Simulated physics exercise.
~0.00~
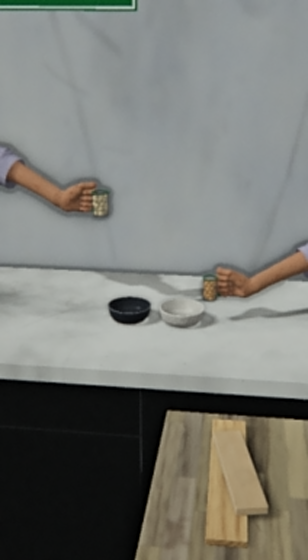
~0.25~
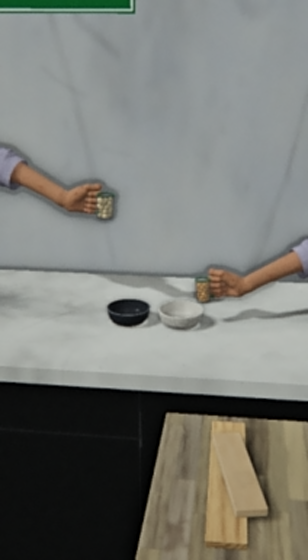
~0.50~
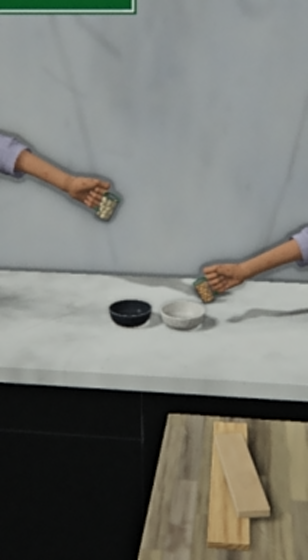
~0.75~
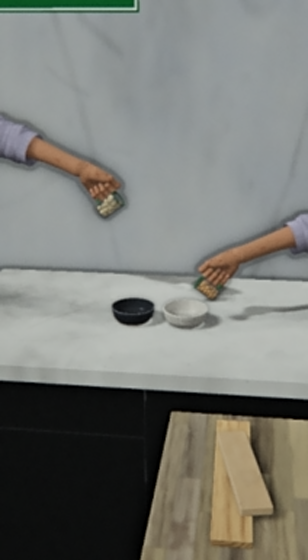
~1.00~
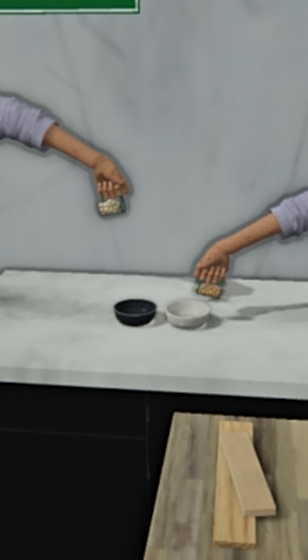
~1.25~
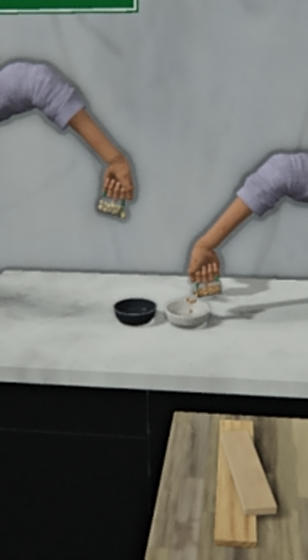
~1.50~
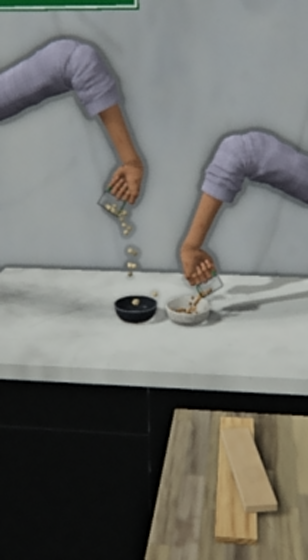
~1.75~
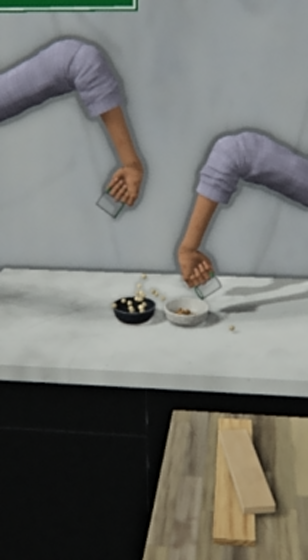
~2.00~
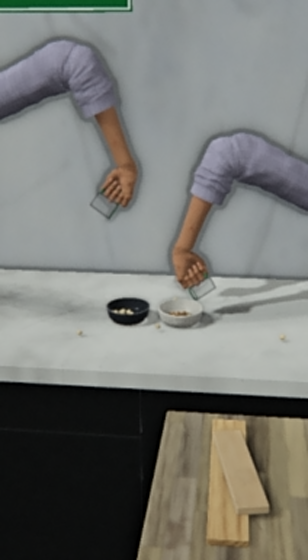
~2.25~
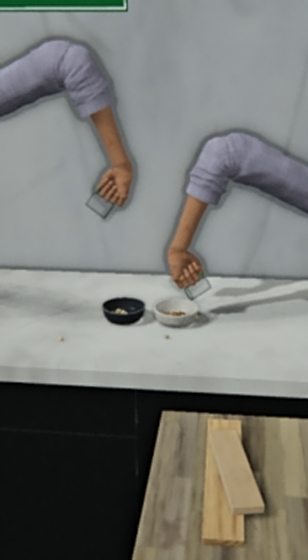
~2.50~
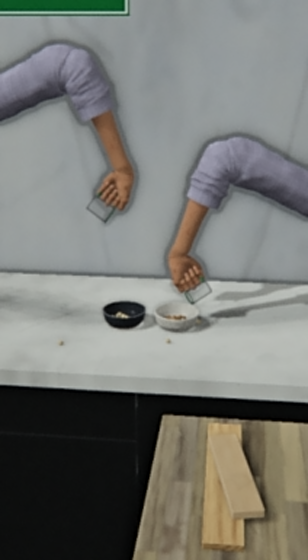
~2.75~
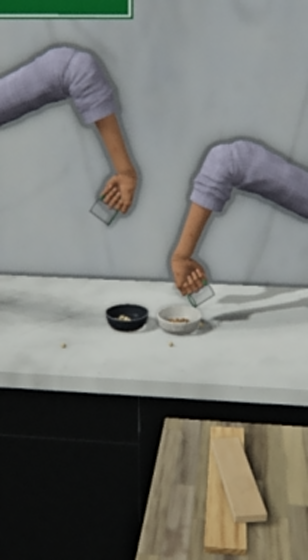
Two hands tip cups of small pieces into bowls, and the left pour scatters some.
